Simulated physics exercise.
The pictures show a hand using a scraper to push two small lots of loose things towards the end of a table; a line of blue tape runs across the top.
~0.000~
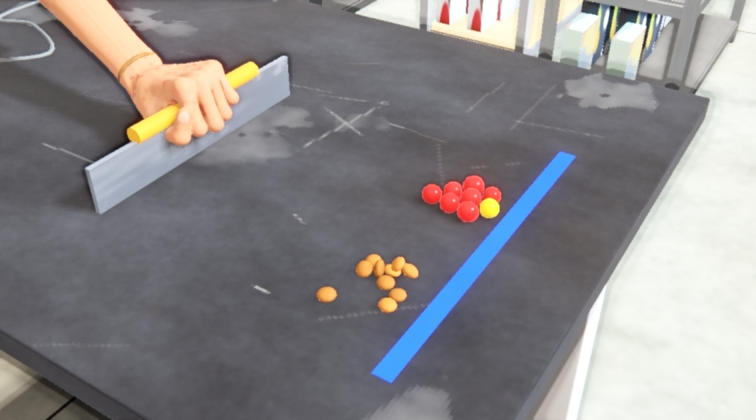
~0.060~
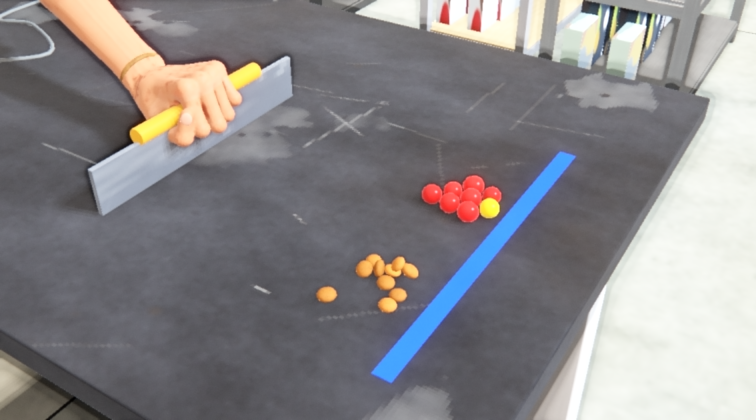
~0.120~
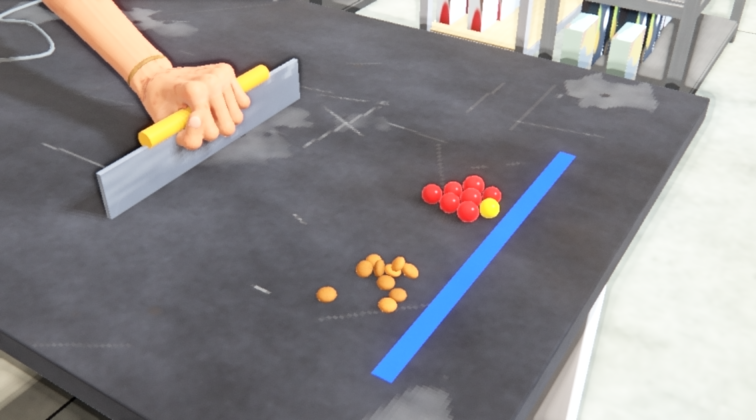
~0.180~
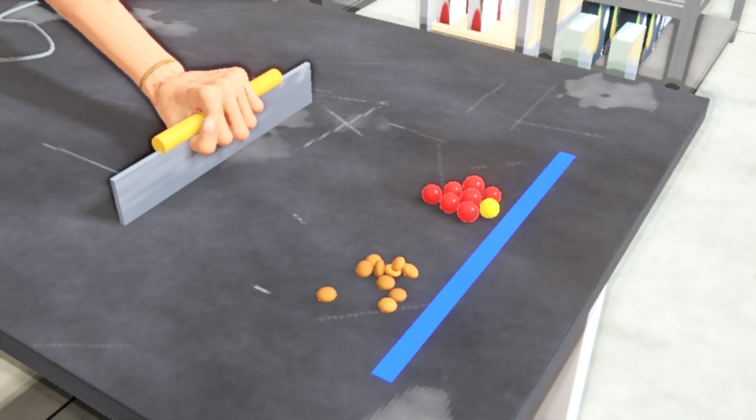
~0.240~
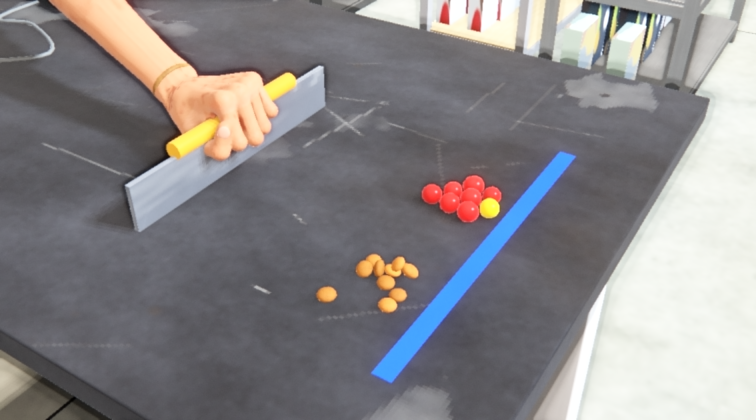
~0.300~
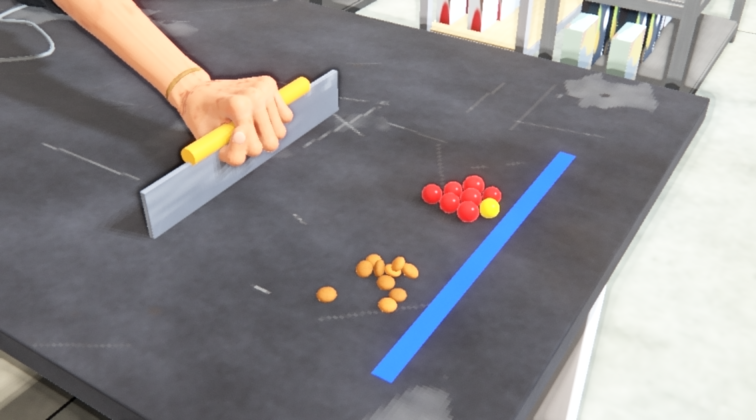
At the start, a hand holds a gray scraper by its yellow handle, still on a dark tabletop, with small brown pieces and mostly red balls lying apart near a blue tape line. The hand then slides the scraper a short way rightward, and both small groups stay unmoved and untouched.
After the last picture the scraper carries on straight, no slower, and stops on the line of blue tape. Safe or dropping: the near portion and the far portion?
Finally, the near portion keeps its place while the far portion partly falls.
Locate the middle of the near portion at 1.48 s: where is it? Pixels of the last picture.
Roughly pixel (472, 313).
After 0.74 s, scraper still moving, near (371, 164); near portion all on the table, its front near (398, 296); far portion all on the table, its front near (489, 208).
After 1.20 s, scraper stopped at the blue tape; near portion all on the table, its front near (509, 297); far portion all on the table, its front near (591, 254).
After 1.48 s, scraper stopped at the blue tape; near portion all on the table, its front near (511, 308); far portion the bulk over the edge.
In the end (1.9 s), scraper stopped at the blue tape; near portion all on the table, its front near (511, 308); far portion the whole lot over the edge.
